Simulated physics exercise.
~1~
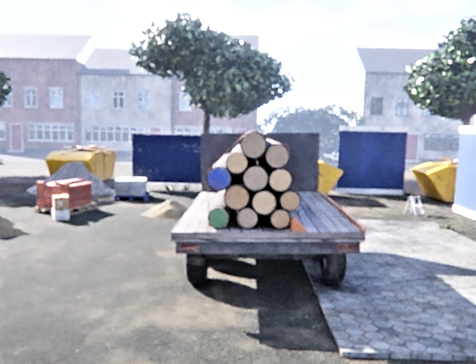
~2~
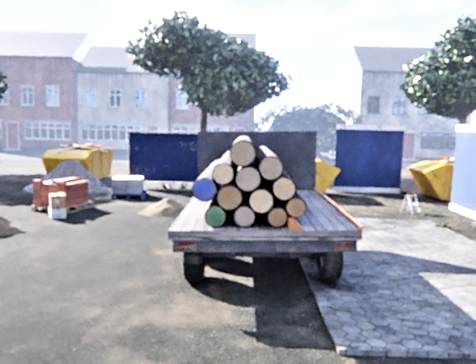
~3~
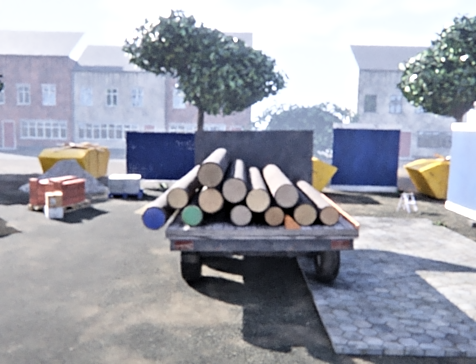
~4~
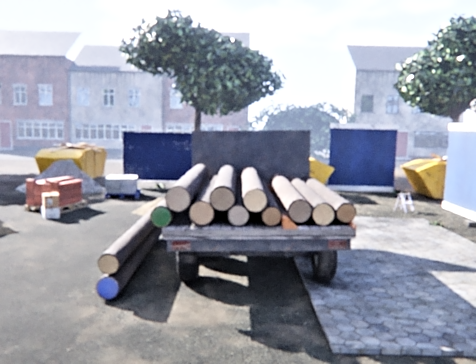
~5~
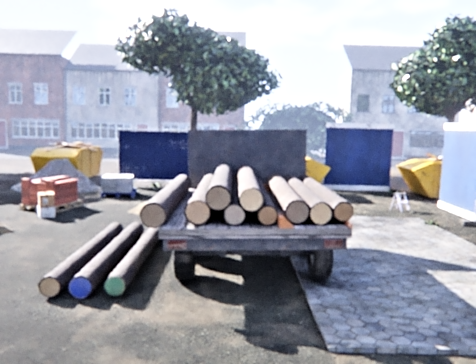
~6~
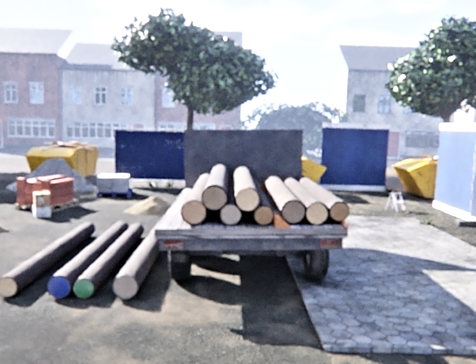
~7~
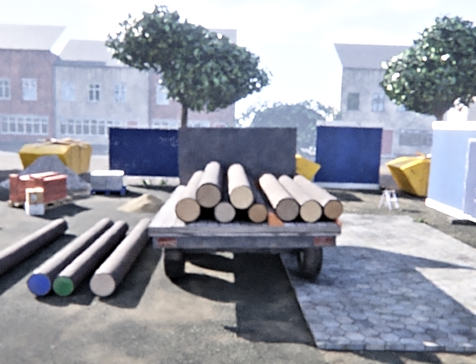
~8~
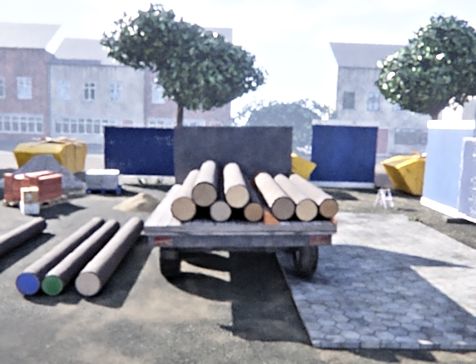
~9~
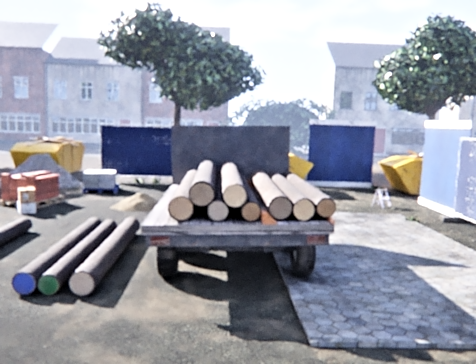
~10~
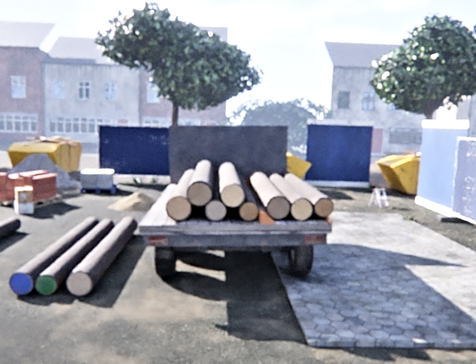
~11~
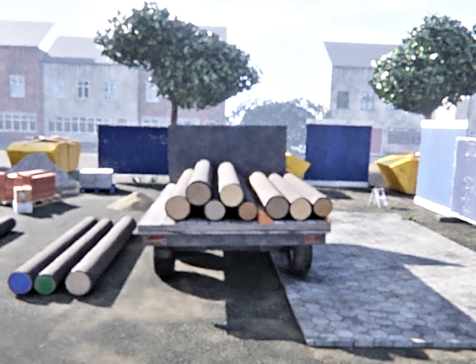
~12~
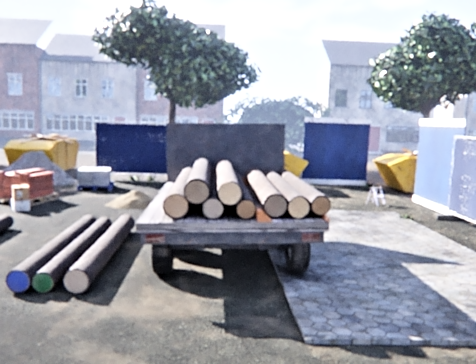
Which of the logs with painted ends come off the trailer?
Both of them do. The blue-ended log drops off the left side first, the green-ended one follows, and they end up side by side on the ground.
Stacked logs slumping across a flatbed trailer, blue-ended and green-ended ones among several rolling off the left side onto the ground.
